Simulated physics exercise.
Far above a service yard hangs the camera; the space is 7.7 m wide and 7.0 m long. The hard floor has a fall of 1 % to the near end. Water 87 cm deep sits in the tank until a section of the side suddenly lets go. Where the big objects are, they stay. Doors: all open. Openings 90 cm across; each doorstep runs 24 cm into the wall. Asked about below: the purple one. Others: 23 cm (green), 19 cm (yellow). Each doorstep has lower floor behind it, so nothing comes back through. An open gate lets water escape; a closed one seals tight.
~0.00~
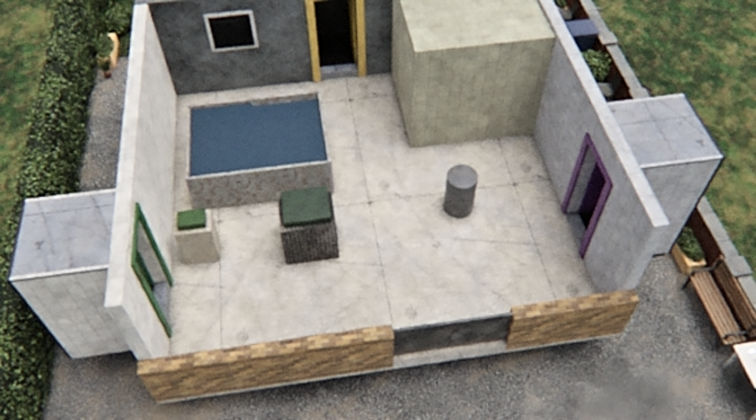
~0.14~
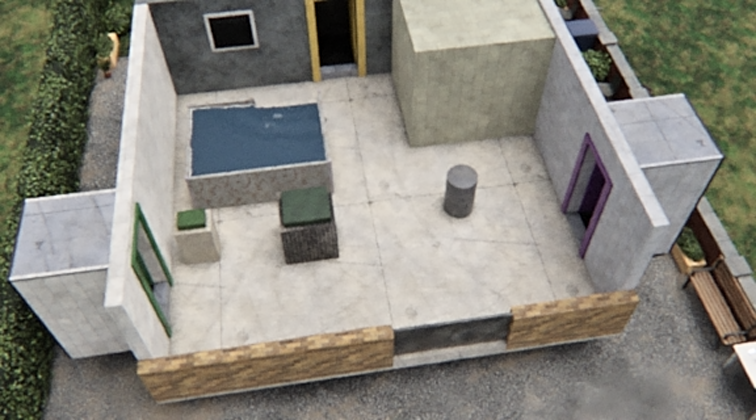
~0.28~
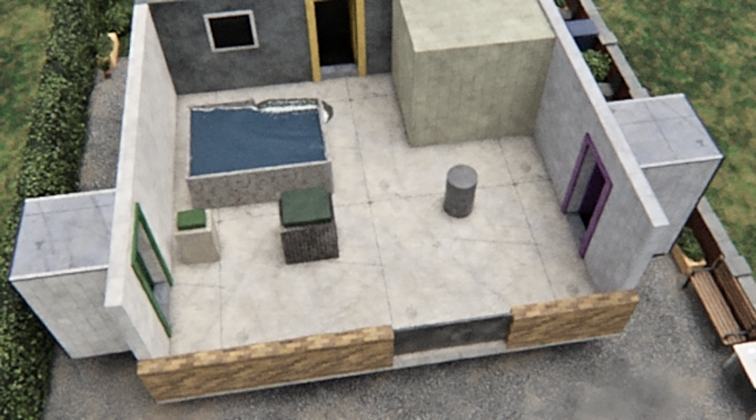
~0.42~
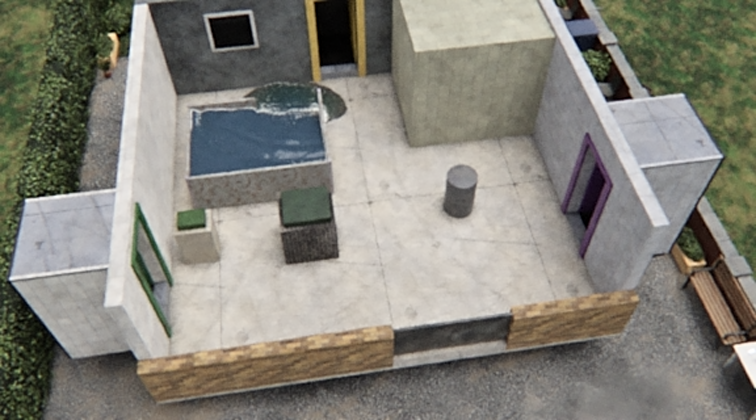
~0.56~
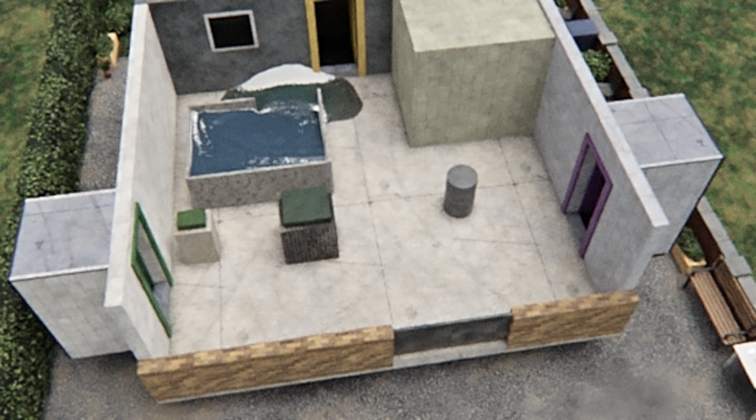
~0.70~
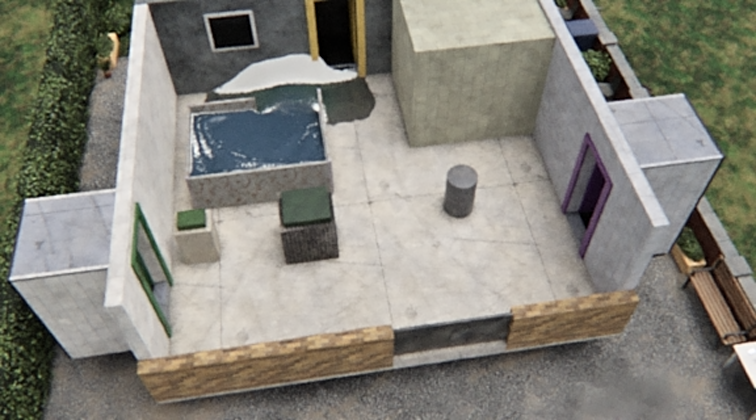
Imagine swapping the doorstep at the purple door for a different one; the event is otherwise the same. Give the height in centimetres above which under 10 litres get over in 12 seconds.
6.5 cm.
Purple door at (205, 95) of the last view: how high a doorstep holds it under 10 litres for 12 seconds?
Roughly 29 cm.
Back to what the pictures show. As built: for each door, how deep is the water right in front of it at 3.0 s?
Door by door in cm - green 4, purple 0, yellow 28.
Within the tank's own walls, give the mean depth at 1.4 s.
58 cm, roughly.
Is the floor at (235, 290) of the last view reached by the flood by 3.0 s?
It is still dry.
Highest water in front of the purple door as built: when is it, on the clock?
Approximately 10.5 s.
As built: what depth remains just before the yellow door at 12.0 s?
You'd measure close to 10.0 cm there.
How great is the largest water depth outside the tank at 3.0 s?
Max depth: Near 42 cm.
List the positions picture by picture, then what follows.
In the first picture, the tank at (257, 135) is whole and still, 87 cm deep; the purple door at (585, 200) is dry.
In the second picture, water pours out on the far side and has run 0.3 m, to a hidden place; about 10 cm deep outside, 87 cm at the back.
In the third picture, water pours out on the far side and has run 0.9 m, to a hidden place; about 14 cm deep outside, 87 cm at the back.
In the fourth picture, the front is at (266, 87), 1.4 m from the gap on the far side; 2.7 m2 of floor is wet, 86 cm left at the back.
In the fifth picture, the gap is on the far side, the front 1.5 m out at (232, 90); the back of the tank holds 79 cm.
In the sixth picture, the gap is on the far side, the front 1.8 m out at (211, 93); the back of the tank holds 73 cm; the purple door at (585, 200), 6.4 m from the gap, is still 5.4 m from the nearest water.
After 1.4 s water covers 15 % of the floor, deepest (62 cm) near (295, 87); it has not reached the purple door.
After 3.0 s water covers 40 % of the floor, deepest (42 cm) near (389, 82); it has not reached the purple door.
After 12.0 s water covers 100 % of the floor, deepest (18 cm) near (600, 317); 8 cm at the purple door, 7 litres in over its 7 cm doorstep.
At the purple door as built, the water arrived by 7.1 s and peaked near 9 cm at 10.4 s.
With a doorstep of 5.5 cm, 16 litres would have come in within the 12 s; with 7 cm, 7 litres. So under 10 litres takes about 6.5 cm.
